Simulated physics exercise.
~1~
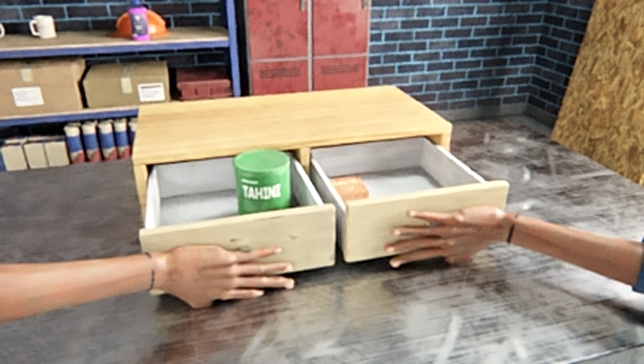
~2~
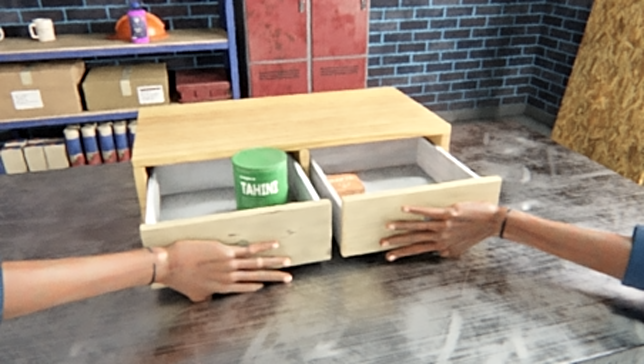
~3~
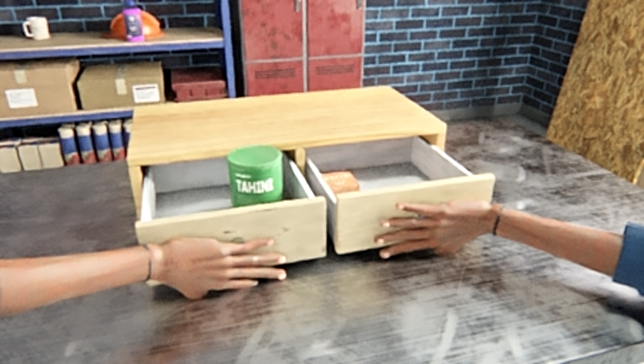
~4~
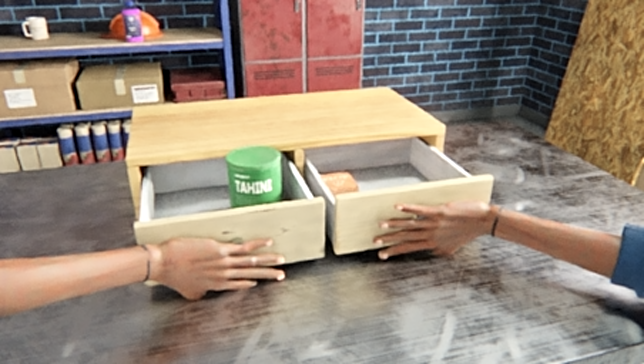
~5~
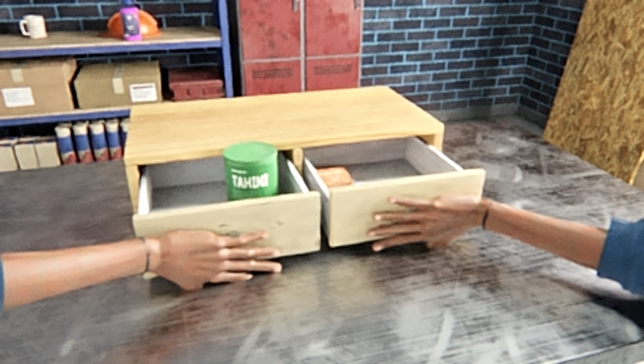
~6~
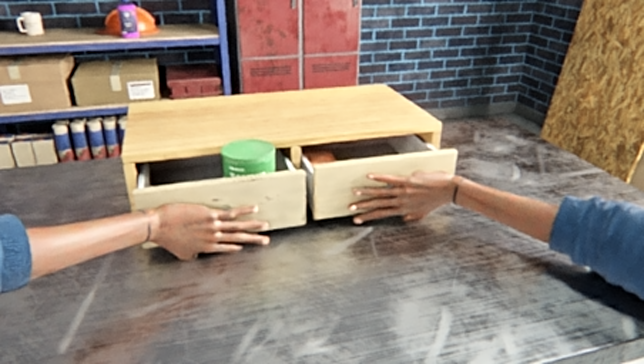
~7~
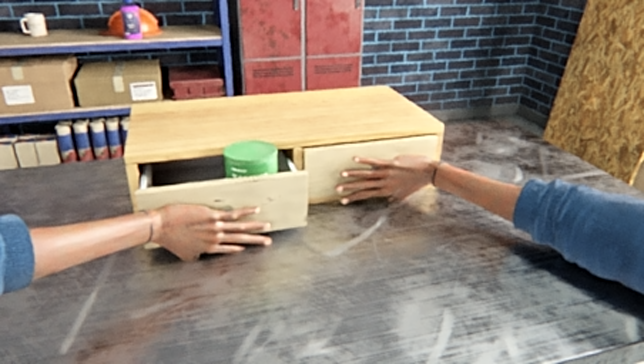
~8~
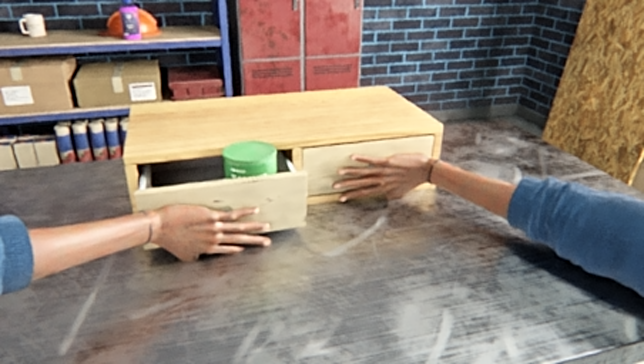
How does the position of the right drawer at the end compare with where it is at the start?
At the start the right drawer is pulled well out toward the viewer with its inside showing. By the end it has moved back and a little to the left in view, and sits shut flush with the chest.
Two hands reach in from either side toward a pale wooden chest on a scuffed dark table, seen from the near side in a workshop with blue brick walls, red lockers and loaded shelves. The left drawer holds an upright green tahini tub, and the right drawer holds a small orange carton. With a palm against each front, the hands push both open drawers inward, slowly at first, then further. The left drawer stops partway and stays ajar, with the tub still showing. The right drawer slides on until it shuts flush, hiding the carton.
